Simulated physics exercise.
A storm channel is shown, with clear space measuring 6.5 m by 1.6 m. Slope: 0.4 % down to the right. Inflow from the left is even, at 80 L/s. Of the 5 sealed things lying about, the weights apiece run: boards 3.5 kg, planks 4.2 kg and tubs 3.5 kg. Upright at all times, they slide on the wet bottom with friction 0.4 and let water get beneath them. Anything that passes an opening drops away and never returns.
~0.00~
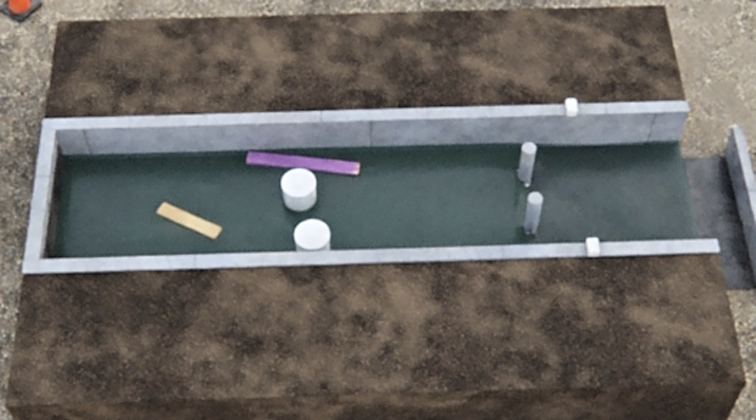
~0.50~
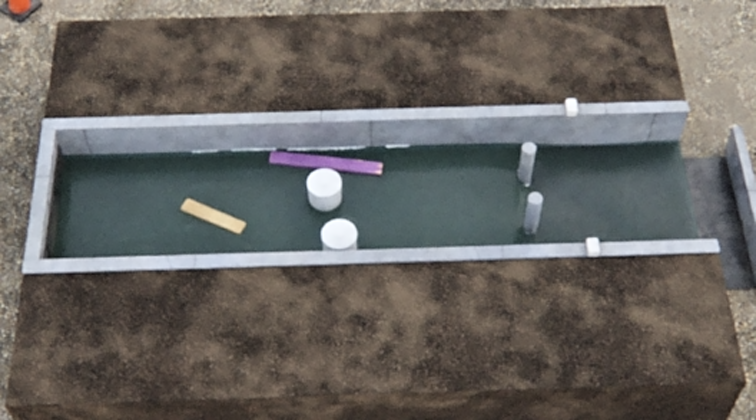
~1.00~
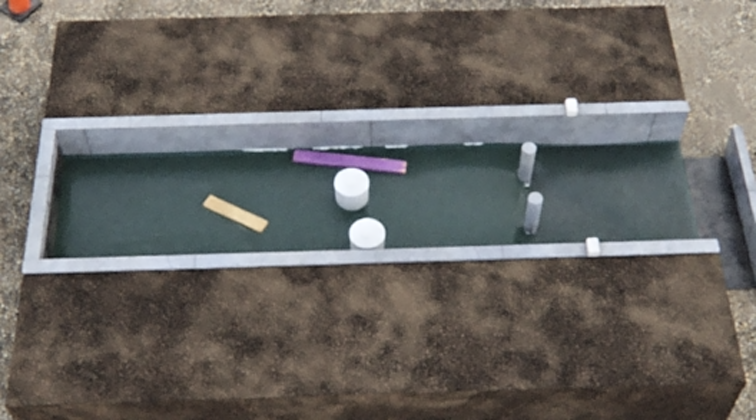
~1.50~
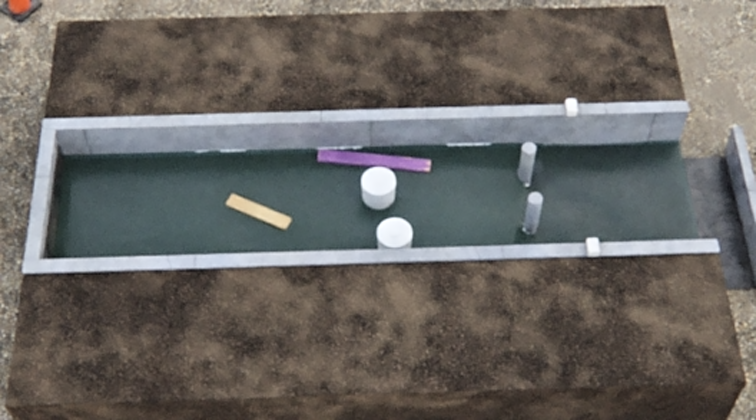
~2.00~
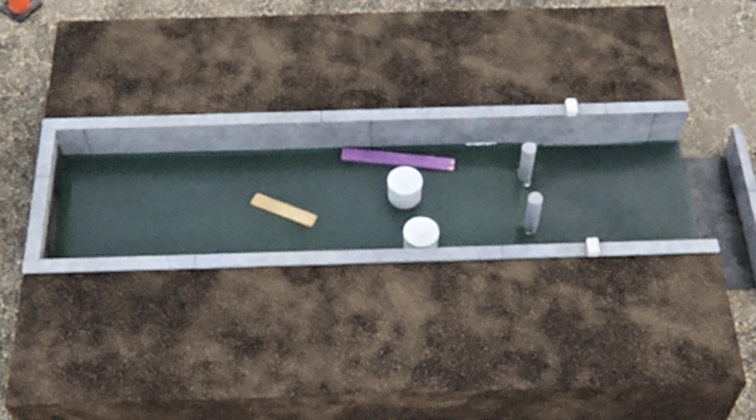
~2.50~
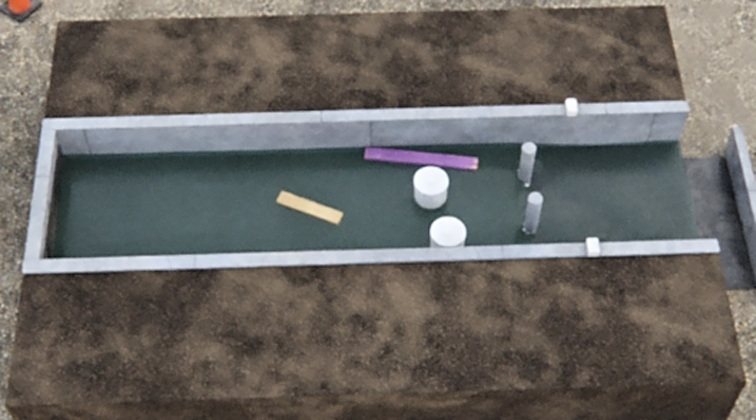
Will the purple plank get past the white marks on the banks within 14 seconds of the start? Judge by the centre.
Makes it.
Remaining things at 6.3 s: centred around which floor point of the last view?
It sits at about (511, 231).
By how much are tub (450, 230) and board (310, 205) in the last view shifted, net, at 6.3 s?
Washed out, 350 cm.
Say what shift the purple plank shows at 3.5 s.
Around 200 centimetres.
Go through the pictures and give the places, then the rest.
The first picture shows the purple plank at (303, 163), afloat; about 880 L in view; 0 of 5 have shifted.
The second picture shows the purple plank at (326, 162) floats, 24 cm from its start; about 880 L in view; 5 of 5 have shifted.
The third picture shows the purple plank at (350, 161) floats, 50 cm from its start; 9 cm deep round most things; 5 of 5 have shifted.
The fourth picture shows the purple plank at (374, 160) floats, 76 cm from its start; 10 cm deep round most things; 5 of 5 have shifted.
The fifth picture shows the purple plank at (398, 159) floats, 101 cm from its start; about 880 L in view; 5 of 5 have shifted.
The sixth picture shows the purple plank at (421, 158), afloat, 126 cm from its start; 10 cm deep round most things; 5 of 5 have shifted.
After 3.5 s the purple plank is near (467, 155), 1.8 m from its start, afloat; 0 of 5 are over the mark; 5 afloat.
After 6.3 s the purple plank has gone out; 3 of 5 are over the mark; 2 afloat.
After 10.0 s the purple plank has gone out; 5 of 5 are over the mark; 0 afloat.
After 14.0 s the purple plank has gone out; 5 of 5 are over the mark; 0 afloat.
